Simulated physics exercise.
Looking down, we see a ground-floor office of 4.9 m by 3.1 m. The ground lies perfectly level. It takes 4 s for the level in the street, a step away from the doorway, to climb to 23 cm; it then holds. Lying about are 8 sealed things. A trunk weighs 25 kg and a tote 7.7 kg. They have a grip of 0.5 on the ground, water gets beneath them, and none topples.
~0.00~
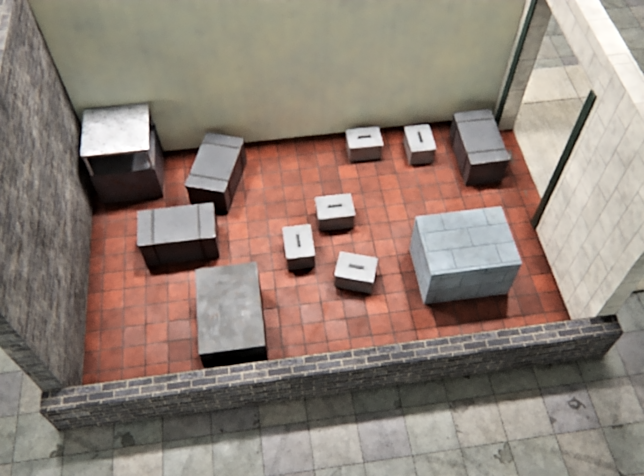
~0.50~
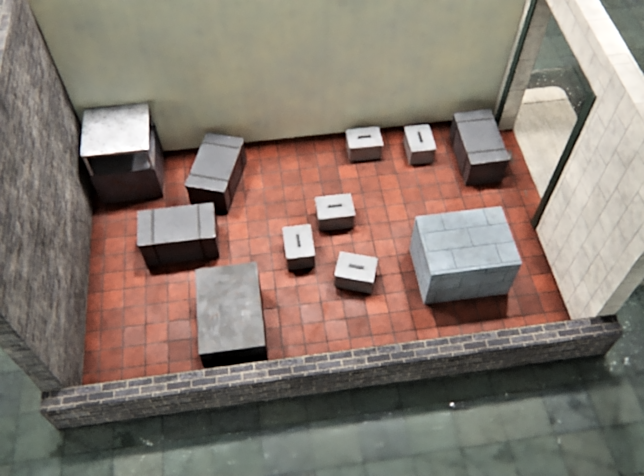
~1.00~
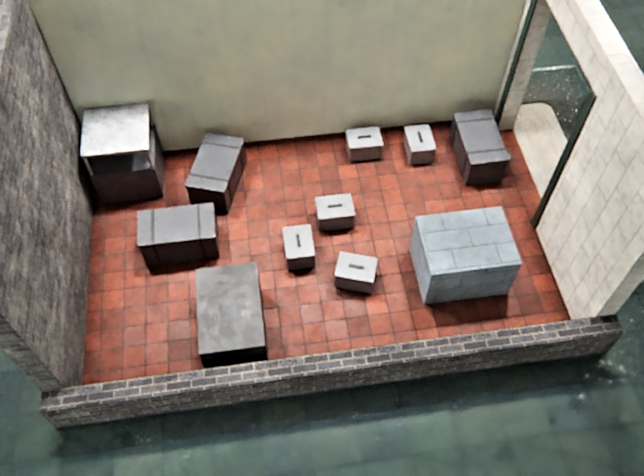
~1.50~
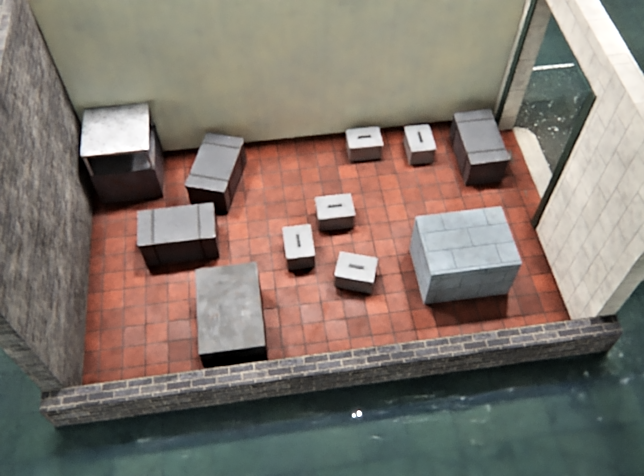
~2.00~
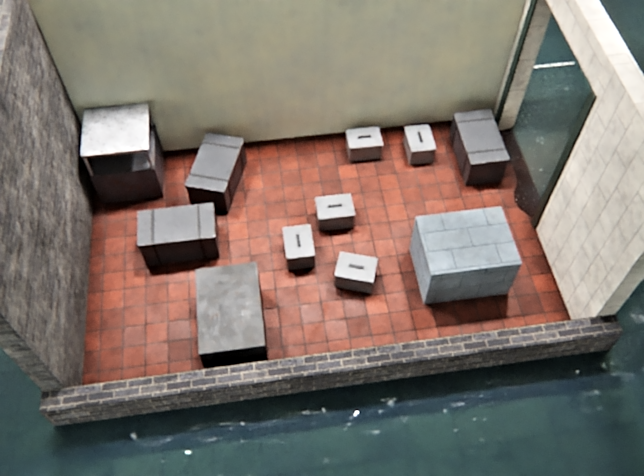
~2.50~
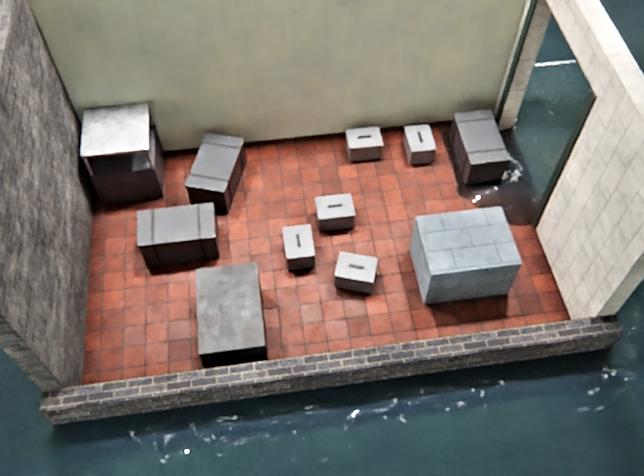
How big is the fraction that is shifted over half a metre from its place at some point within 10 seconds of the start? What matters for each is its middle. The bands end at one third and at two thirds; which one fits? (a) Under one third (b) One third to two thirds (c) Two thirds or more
Two thirds or more (c).
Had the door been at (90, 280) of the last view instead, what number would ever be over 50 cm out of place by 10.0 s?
6.
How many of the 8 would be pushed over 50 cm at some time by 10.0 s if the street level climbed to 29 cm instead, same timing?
Then 8.
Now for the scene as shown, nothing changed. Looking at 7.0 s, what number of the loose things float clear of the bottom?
Total: 5.
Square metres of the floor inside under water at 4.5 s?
Some 5.0 m2 of it.
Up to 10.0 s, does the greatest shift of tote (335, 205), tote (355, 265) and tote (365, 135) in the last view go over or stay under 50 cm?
Taking them in that order, the first is beyond the limit, the second within the limit and the third beyond the limit.
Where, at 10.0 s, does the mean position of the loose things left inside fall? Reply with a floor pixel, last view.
Roughly at (204, 267).
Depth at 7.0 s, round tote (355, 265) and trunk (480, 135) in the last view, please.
Depth approx. 4 cm / 11 cm.
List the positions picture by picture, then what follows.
A trunk at (481, 136), on the bottom; a trunk at (215, 161), on the bottom; water covers 0.0 m2; 0 of 8 have shifted, in the first picture.
A trunk at (481, 136), on the bottom; a trunk at (215, 161), on the bottom; 0.0 m2 under water; 0 of 8 have shifted, in the second picture.
A trunk at (481, 136), on the bottom; a trunk at (215, 161), on the bottom; 0.0 m2 under water; 0 of 8 have shifted, in the third picture.
A trunk at (481, 136), on the bottom; a trunk at (215, 161) rests on the ground; water covers 0.0 m2; 0 of 8 have shifted, in the fourth picture.
A trunk at (481, 136) rests on the ground; a trunk at (215, 161) rests on the ground; water covers 0.0 m2; 0 of 8 have shifted, in the fifth picture.
A trunk at (481, 136) rests on the ground; a trunk at (215, 161) rests on the ground; water covers 0.5 m2; 0 of 8 have shifted, in the sixth picture.
After 3.5 s 0 of 8 are over 50 cm from their spots; 0 afloat.
After 4.5 s 1 of 8 are over 50 cm from their spots; 0 afloat.
After 7.0 s 5 of 8 are over 50 cm from their spots; 5 afloat.
After 10.0 s 7 of 8 are over 50 cm from their spots, and 7 have been at some point; 7 afloat.
